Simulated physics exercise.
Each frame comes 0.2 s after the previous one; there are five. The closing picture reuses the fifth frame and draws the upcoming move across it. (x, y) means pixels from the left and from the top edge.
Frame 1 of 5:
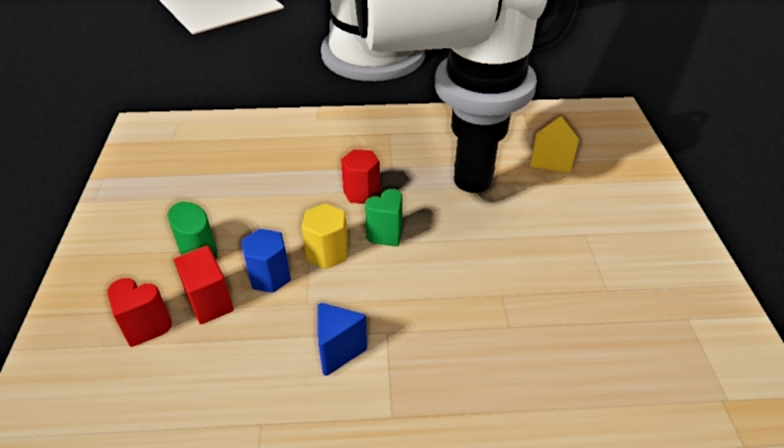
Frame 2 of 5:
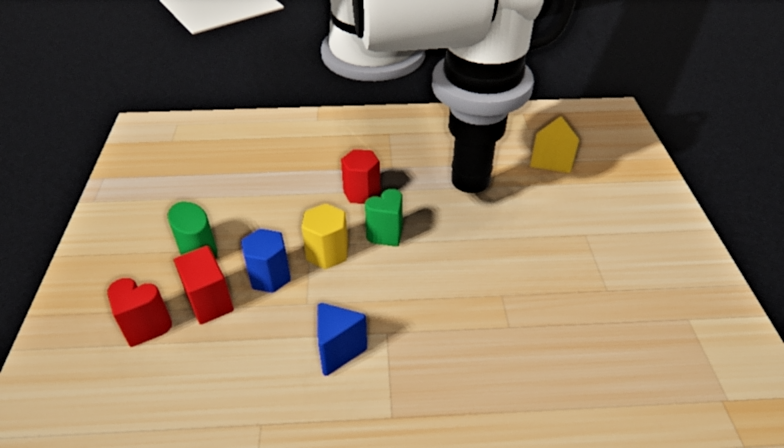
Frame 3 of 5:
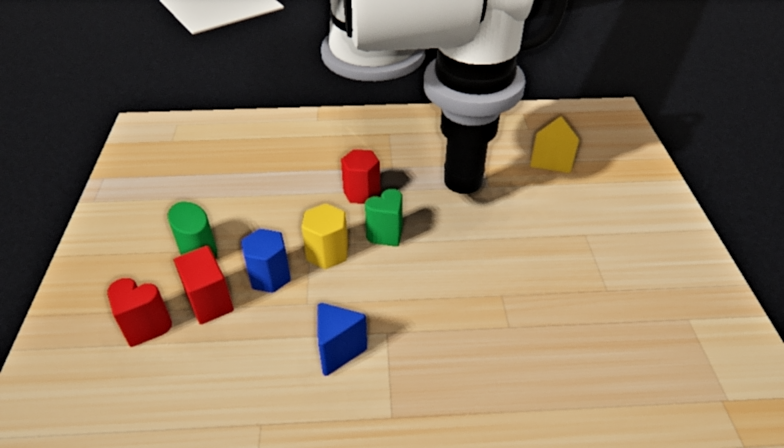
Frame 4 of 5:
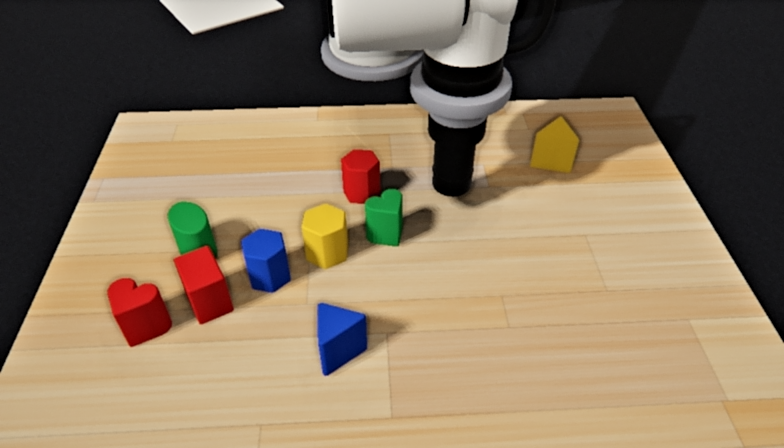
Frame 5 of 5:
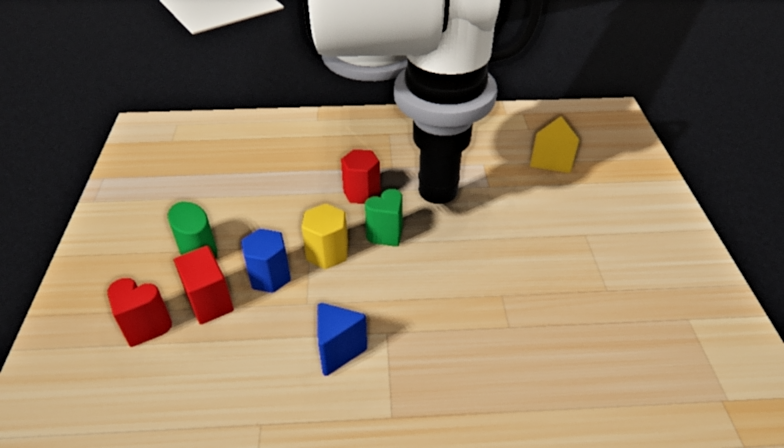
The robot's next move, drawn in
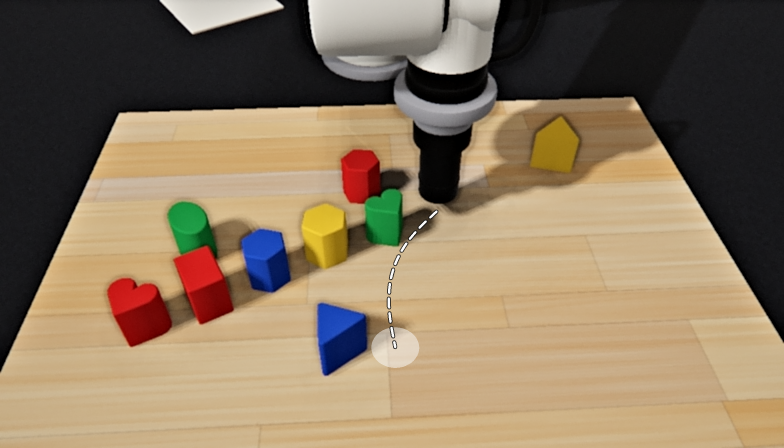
In this clip, a robot arm with a black cylindrical tool moves left and slightly toward the viewer over a wooden table, nearing a green heart, while the red, blue, yellow and green blocks stay still.
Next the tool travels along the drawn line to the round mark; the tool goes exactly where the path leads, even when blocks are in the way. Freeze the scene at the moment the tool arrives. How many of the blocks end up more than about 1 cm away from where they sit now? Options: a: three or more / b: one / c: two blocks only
b.
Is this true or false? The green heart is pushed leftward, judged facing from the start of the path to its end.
Answer: False.
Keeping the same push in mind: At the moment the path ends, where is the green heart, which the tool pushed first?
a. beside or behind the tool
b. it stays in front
It's a.
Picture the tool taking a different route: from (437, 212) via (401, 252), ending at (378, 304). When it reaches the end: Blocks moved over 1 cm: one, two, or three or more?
That's one.
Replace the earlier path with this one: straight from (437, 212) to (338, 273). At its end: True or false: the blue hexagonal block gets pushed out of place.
Verdict: True.
Path on the board, from (437, 212) by way of (405, 246) and (389, 292) to (395, 347).
What follows on the original path. One third of the way, tool at (405, 227); green heart at (368, 206), turned 20° clockwise.
Two thirds of the way, tool at (389, 274); green heart at (367, 208), turned 30° clockwise.
At the end, tool at (395, 328); blue triangular piece in place; green heart at (367, 208), turned 30° clockwise.
